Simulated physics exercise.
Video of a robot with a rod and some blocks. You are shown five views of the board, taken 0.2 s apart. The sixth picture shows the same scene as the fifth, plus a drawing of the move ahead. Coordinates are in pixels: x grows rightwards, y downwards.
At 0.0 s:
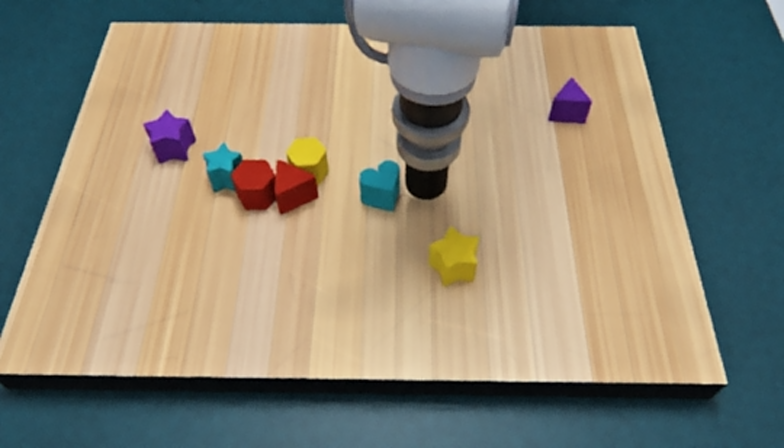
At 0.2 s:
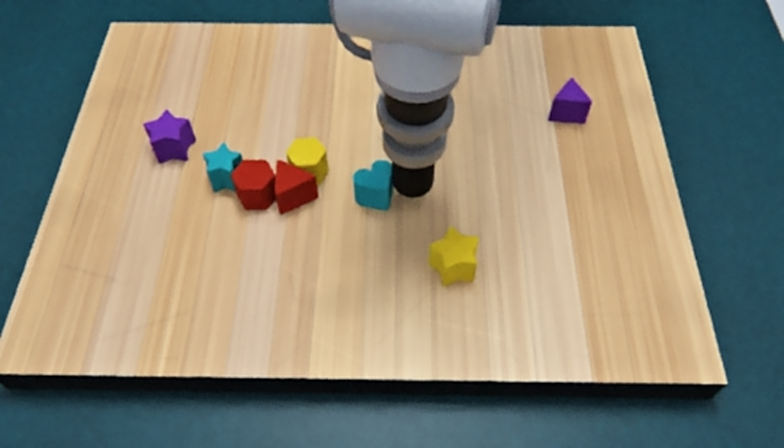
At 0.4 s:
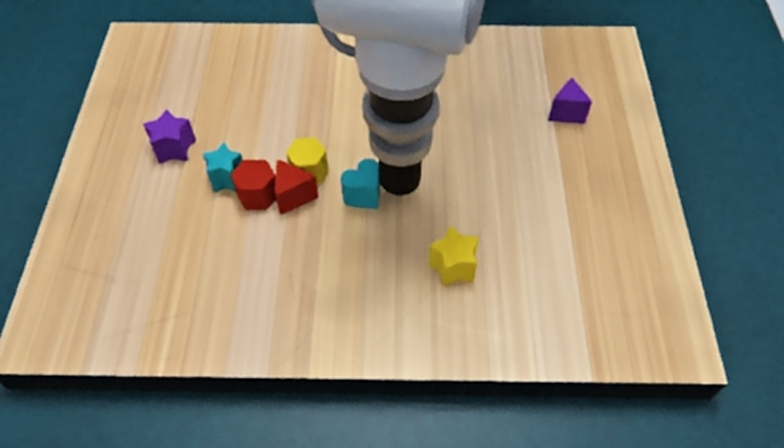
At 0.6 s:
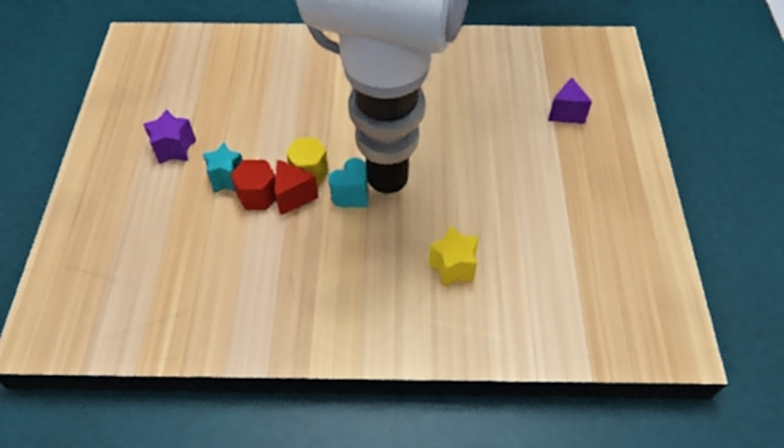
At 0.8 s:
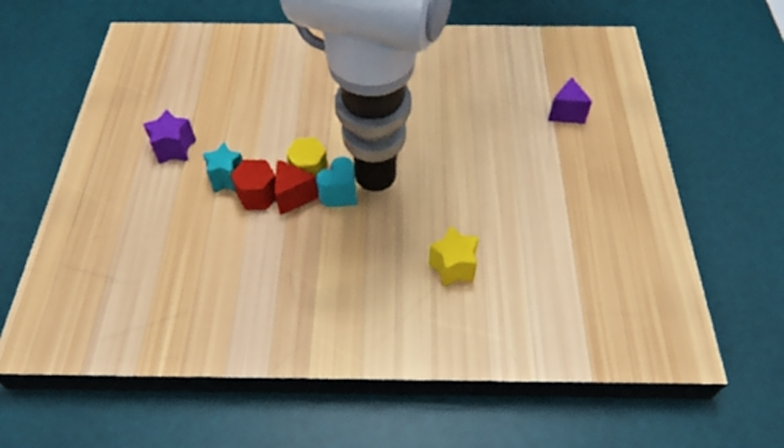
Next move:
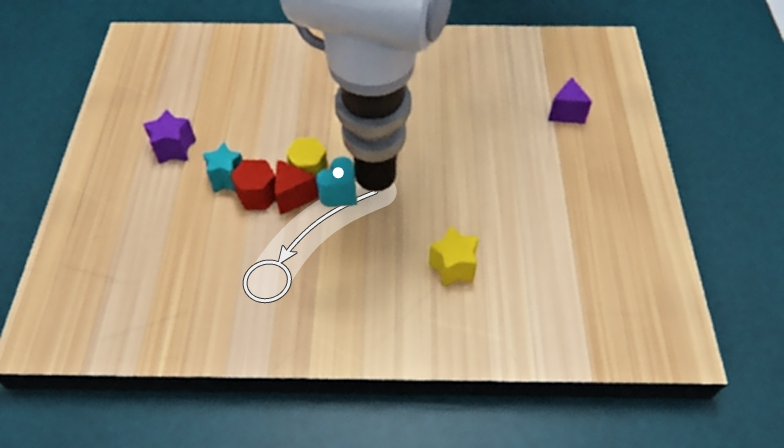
A light wooden board on a dark teal surface is seen from above at an angle, the camera still. A purple star, a turquoise star, red and yellow blocks and a turquoise heart sit across its left and middle, with a yellow star lower down and a purple triangle at upper right. The robot's dark-tipped rod moves left, pushing the heart a short way up to the clustered blocks.
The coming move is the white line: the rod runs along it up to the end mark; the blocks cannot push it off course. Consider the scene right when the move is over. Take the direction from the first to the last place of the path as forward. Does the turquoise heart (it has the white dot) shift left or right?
To the right.
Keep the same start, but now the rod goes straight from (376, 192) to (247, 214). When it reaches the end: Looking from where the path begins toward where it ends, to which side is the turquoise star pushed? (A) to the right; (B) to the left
Choice A: To the right.
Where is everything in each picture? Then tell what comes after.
In the first frame, lower end of the rod (426, 184), tops of blocks, turquoise star (221, 157), red six-sided block (253, 174), red triangular piece (290, 176), yellow six-sided block (306, 151), turquoise heart (381, 175).
In the second frame, rod (413, 182), turquoise heart (375, 175).
In the third frame, rod (400, 180), turquoise heart (363, 174).
In the fourth frame, rod (388, 178), turquoise heart (350, 174).
In the fifth frame, rod (376, 176), turquoise star (221, 157), red six-sided block (253, 174), red triangular piece (290, 176), yellow six-sided block (306, 151), turquoise heart (338, 173).
The drawn path runs from (376, 192) via (333, 212) and (296, 242), ending at (267, 281); the dot is on the turquoise heart.
The first path, step by step. One third of the way, rod (331, 197); turquoise star (213, 153), turned 25° clockwise; red six-sided block (236, 173), turned 15° clockwise; red triangular piece (262, 194), turned 65° clockwise; turquoise heart (291, 202), turned 30° anticlockwise.
Two thirds of the way, rod (292, 228); turquoise star (213, 153), turned 25° clockwise; red six-sided block (236, 173), turned 15° clockwise; red triangular piece (241, 204), turned 110° clockwise; turquoise heart (251, 229).
At the end, rod (263, 267); turquoise star (213, 153), turned 25° clockwise; red six-sided block (236, 173), turned 15° clockwise; red triangular piece (241, 204), turned 110° clockwise; yellow six-sided block not moved; turquoise heart (233, 238), turned 30° clockwise.
